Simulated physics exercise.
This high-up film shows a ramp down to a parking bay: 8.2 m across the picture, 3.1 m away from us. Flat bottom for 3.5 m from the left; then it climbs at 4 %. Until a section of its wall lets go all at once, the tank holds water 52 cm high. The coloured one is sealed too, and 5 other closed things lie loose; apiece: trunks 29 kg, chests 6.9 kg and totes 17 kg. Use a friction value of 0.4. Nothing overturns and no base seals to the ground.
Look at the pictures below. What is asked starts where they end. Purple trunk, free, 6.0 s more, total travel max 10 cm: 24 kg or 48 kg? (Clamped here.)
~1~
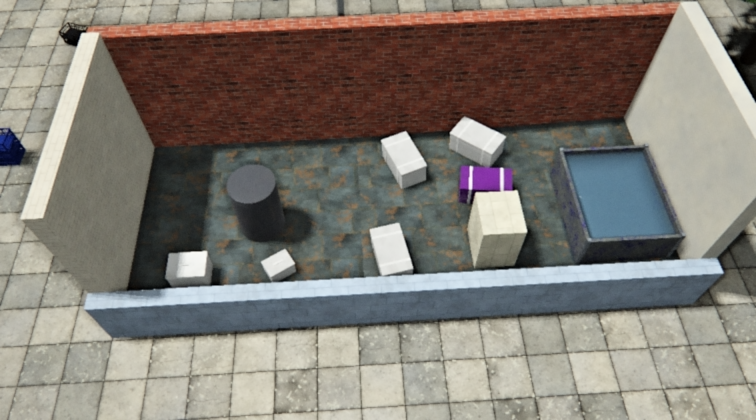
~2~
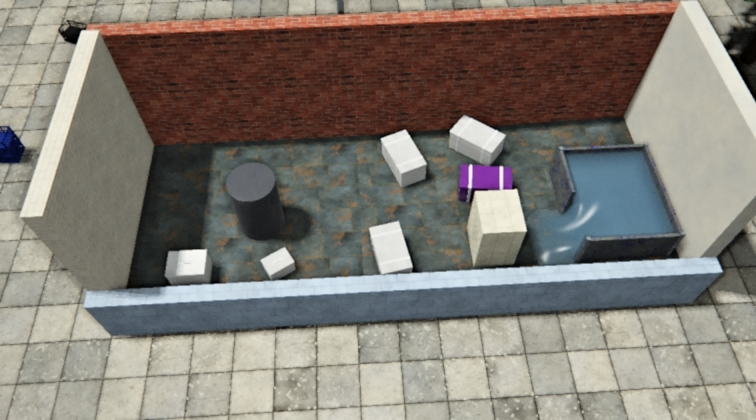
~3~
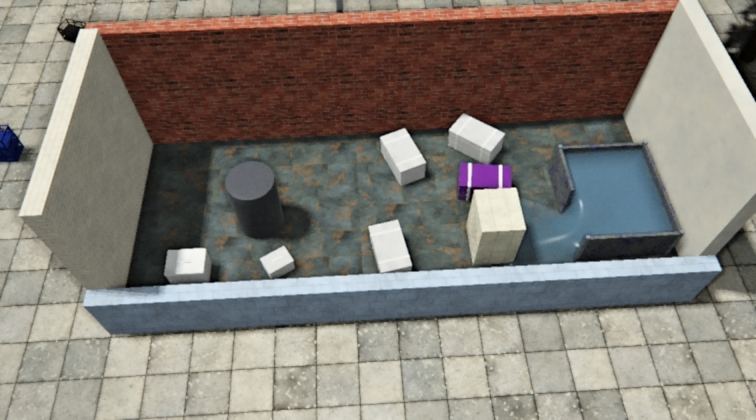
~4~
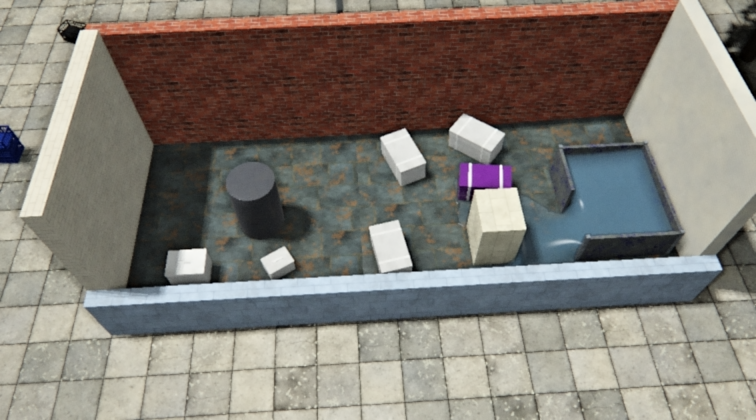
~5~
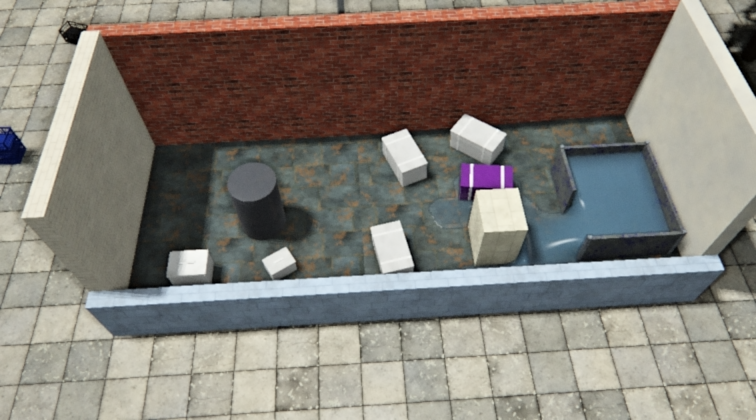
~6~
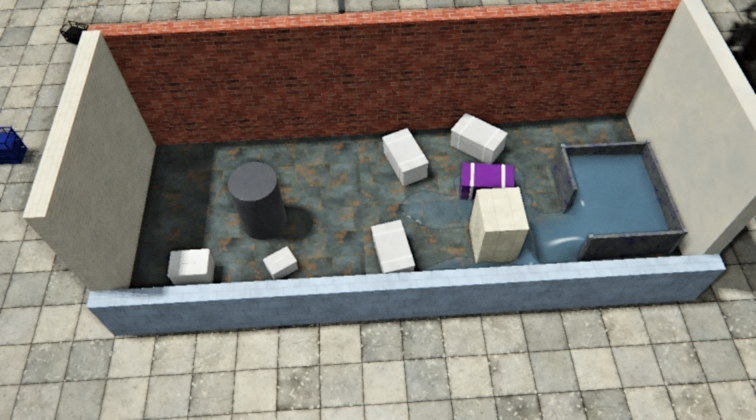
Result: Neither passes.
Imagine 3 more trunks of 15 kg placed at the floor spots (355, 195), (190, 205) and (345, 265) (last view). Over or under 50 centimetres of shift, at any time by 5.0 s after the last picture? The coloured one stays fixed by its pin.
In order: Greater, smaller and greater.
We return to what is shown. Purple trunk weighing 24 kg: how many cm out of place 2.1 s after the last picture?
Roughly 140 cm.
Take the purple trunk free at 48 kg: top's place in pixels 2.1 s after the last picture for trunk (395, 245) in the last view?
Roughly at (295, 216).
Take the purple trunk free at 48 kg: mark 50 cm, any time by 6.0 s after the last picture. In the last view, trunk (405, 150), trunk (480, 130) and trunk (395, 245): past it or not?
In sequence: Within the mark / within the mark / beyond the mark.
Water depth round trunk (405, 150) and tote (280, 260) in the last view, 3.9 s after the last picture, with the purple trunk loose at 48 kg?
I'd put it at 2 cm and 6 cm respectively.
Then, 0.4 s after the last picture the purple trunk would be 37 cm from its start with 24 kg and 18 cm from its start with 48 kg; 6 cm of water round it then.
Then, 2.1 s after the last picture the purple trunk would be 147 cm from its start with 24 kg and 43 cm from its start with 48 kg; 6 cm of water round it then.
Then, 3.9 s after the last picture the purple trunk would be 277 cm from its start with 24 kg and 43 cm from its start with 48 kg; 4 cm of water round it then.
Then, 6.0 s after the last picture the purple trunk would be 382 cm from its start with 24 kg and 43 cm from its start with 48 kg; 7 cm of water round it then.
